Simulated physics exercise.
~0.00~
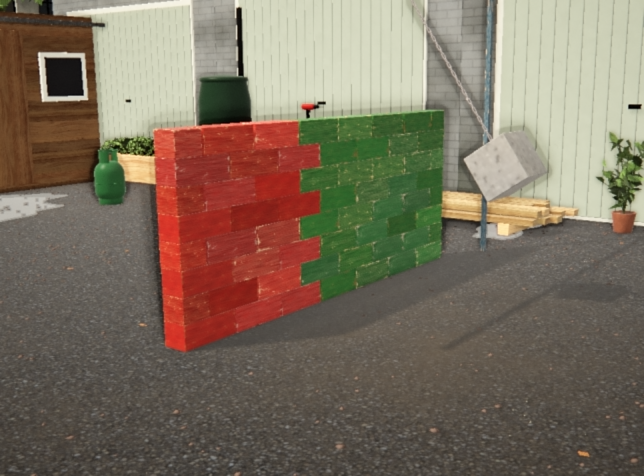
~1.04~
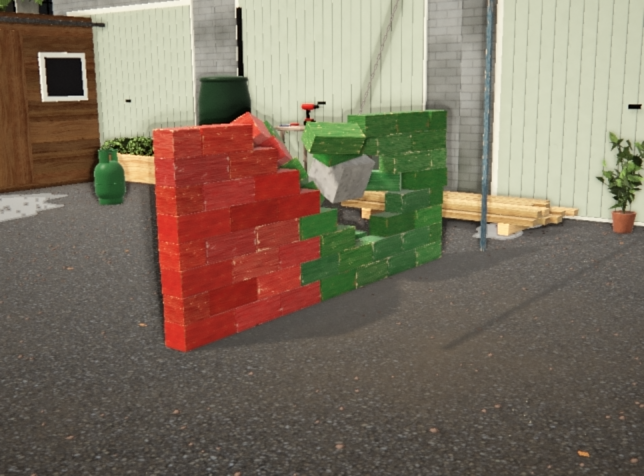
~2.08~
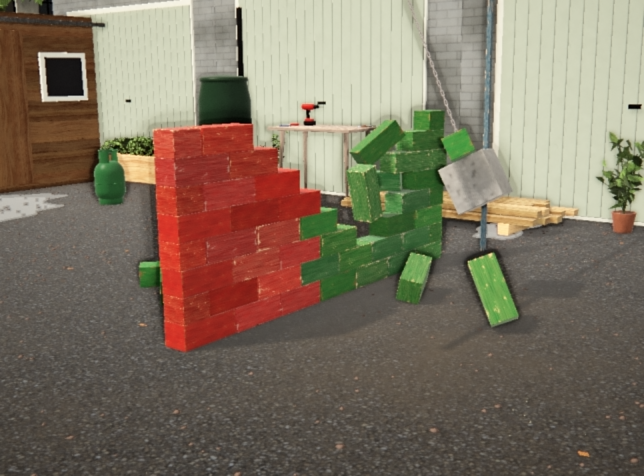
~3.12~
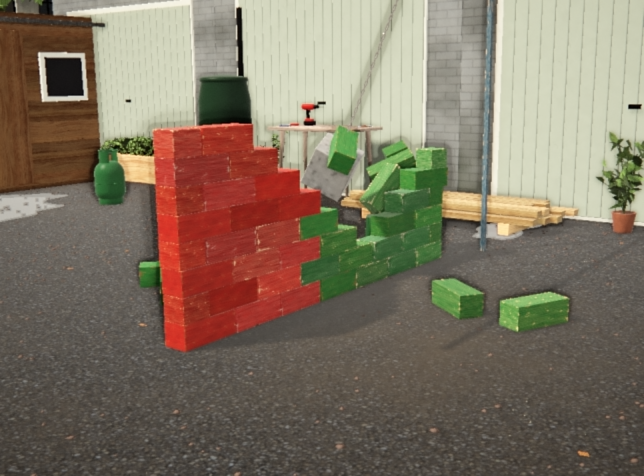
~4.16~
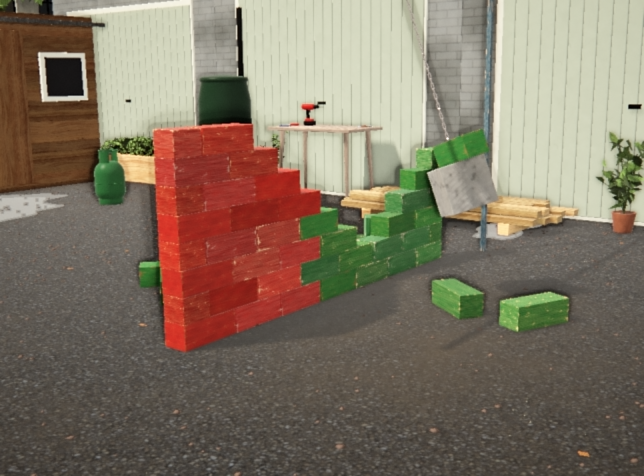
In the video, a hanging grey block swings repeatedly into a wall of stacked red and green bricks, knocking green ones loose and opening a widening gap; by the end, two green bricks lie in front while most of the red side still stands.
